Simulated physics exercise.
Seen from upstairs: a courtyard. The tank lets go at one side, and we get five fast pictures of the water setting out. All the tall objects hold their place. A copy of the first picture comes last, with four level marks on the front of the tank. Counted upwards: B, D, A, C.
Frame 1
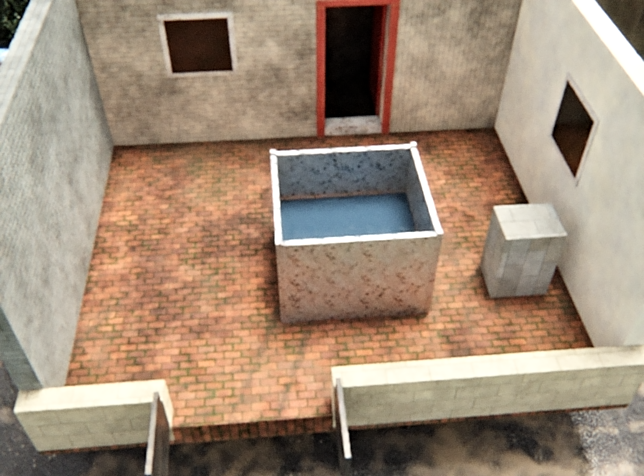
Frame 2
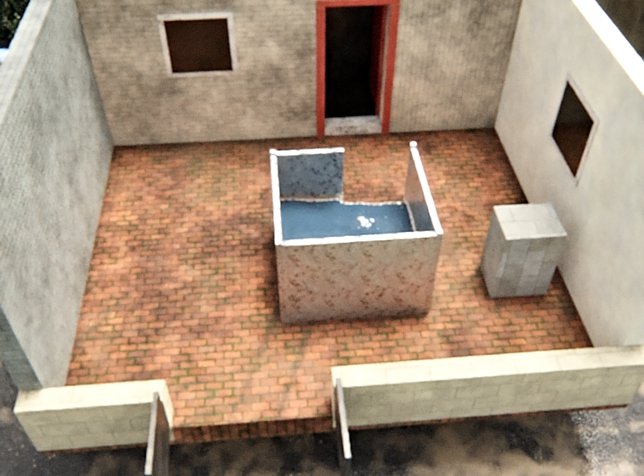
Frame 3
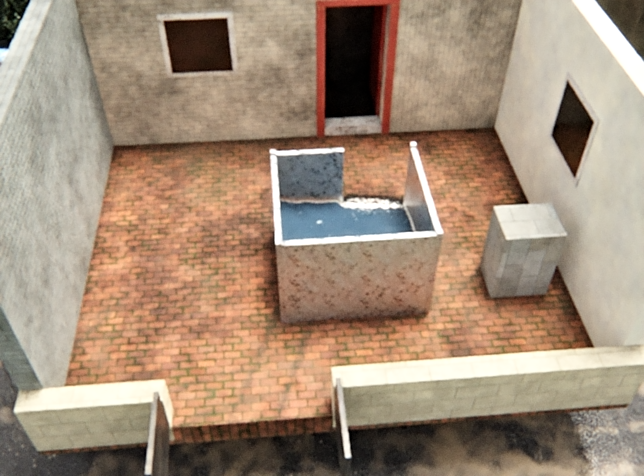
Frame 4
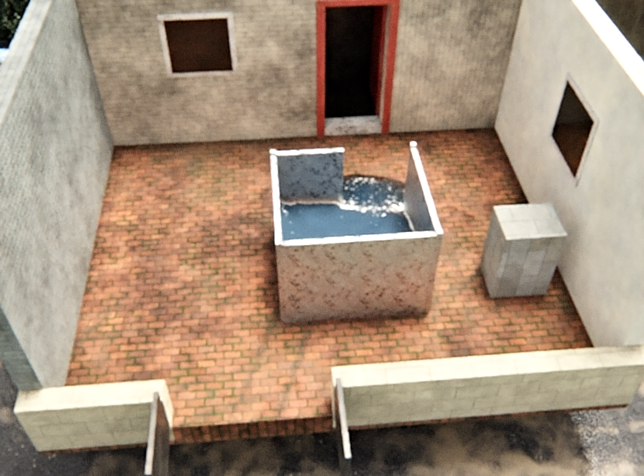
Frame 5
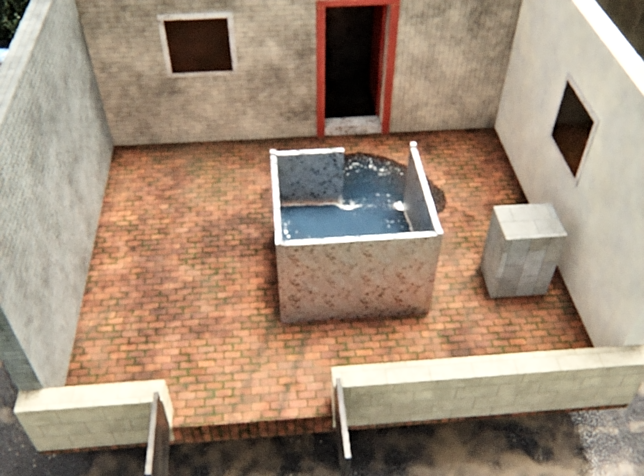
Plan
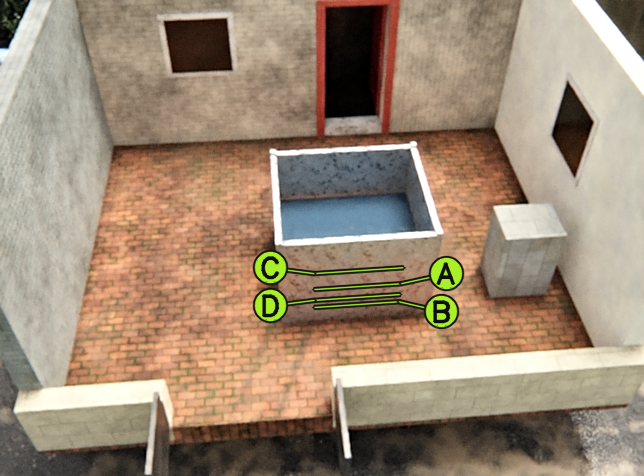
Water in a square tank in a walled, brick-paved courtyard churns as part of the tank's back wall disappears, then pours through the gap and spreads across the paving behind it toward the red-framed doorway, while everything else stays still.
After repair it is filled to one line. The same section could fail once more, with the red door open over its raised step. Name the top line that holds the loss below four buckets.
Mark D just does it.
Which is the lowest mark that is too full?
That is mark A.
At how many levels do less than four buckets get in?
Two of them.
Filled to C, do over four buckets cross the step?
Yes, it does.
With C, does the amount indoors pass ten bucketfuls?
Yes, it does.
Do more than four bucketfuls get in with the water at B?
No, not at all.
On the marked copy, A at (357, 286); B at (356, 304); C at (358, 270); D at (357, 297); from the bottom up B, D, A, C.
With A, about 7 bucketfuls get in.
With B, nothing gets over.
With C, dozens of bucketfuls pour in.
With D, a splash gets over, under a bucket.
